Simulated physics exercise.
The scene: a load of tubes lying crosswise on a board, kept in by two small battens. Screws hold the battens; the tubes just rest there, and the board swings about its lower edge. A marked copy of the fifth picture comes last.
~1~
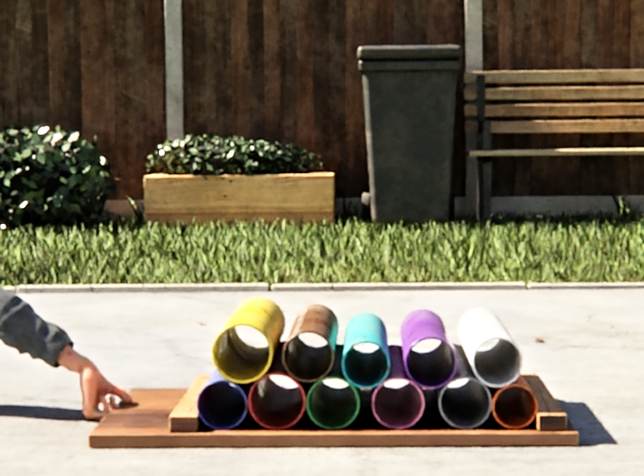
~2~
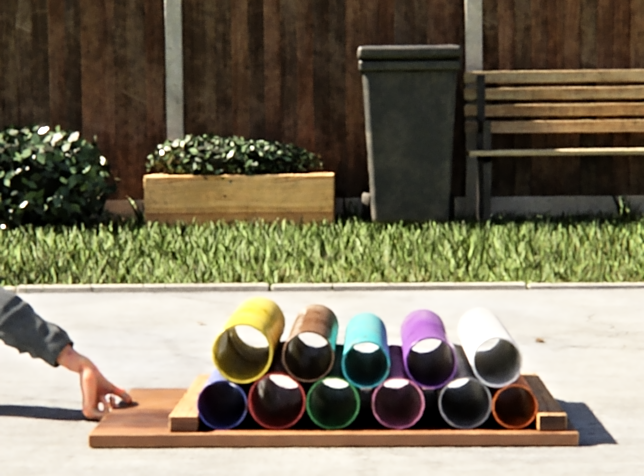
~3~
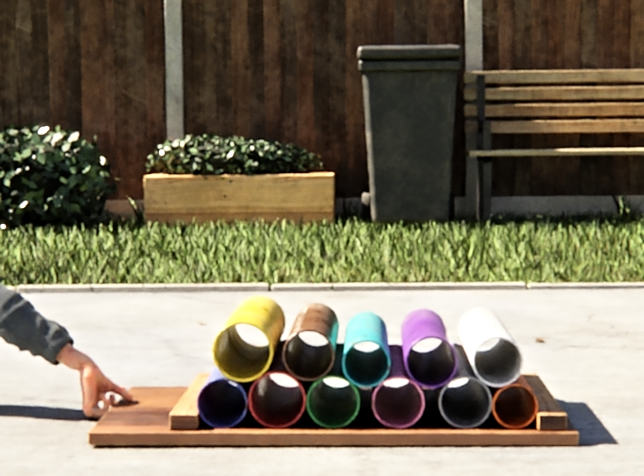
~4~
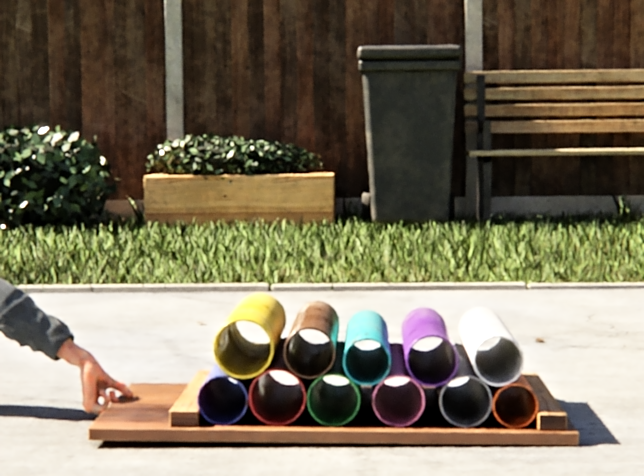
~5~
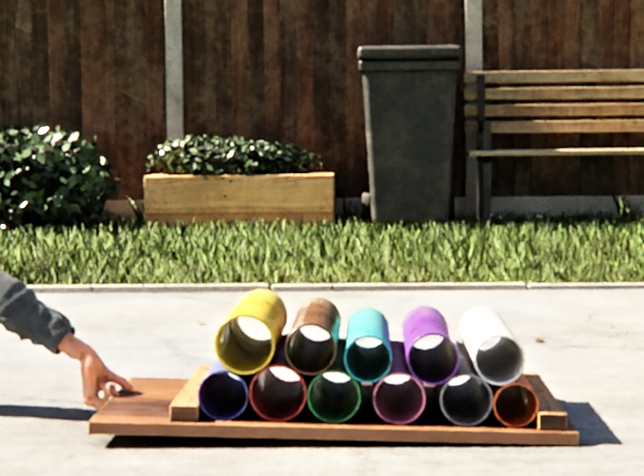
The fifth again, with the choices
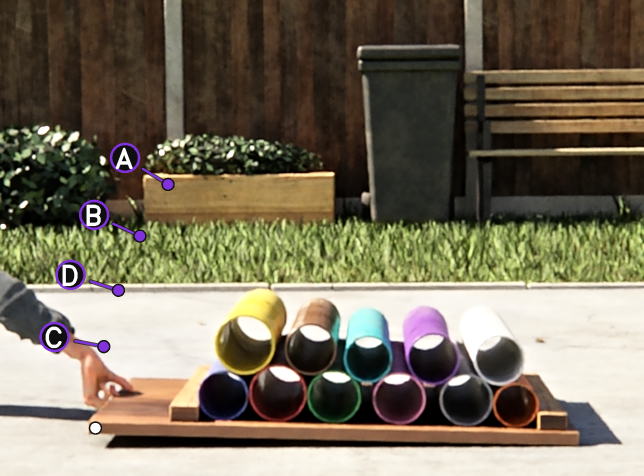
At first, a hand reaches in from the left and grips the end of a wooden board on the pavement, where colourful tubes lie stacked in two rows between small battens. Then the hand lifts that left end very slightly, and the board tilts a little with the tubes still stacked.
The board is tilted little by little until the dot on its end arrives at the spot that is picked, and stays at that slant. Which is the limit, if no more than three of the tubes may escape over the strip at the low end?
Stop at B.
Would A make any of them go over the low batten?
Yes.
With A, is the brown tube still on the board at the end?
The brown tube: No.
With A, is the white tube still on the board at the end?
The white tube: No.
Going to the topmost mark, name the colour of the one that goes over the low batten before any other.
The white one.
On the marked copy, A at (168, 184); B at (140, 236); C at (104, 347); D at (119, 290); the white dot at (95, 428).
Following B. Soon after the start, board at 16°.
Later, board at 25°.
In the end, board at 25°, one over the low batten (white).
As for the rest, A four over the low batten (purple, white, turquoise, brown); C none over the low batten; D none over the low batten.
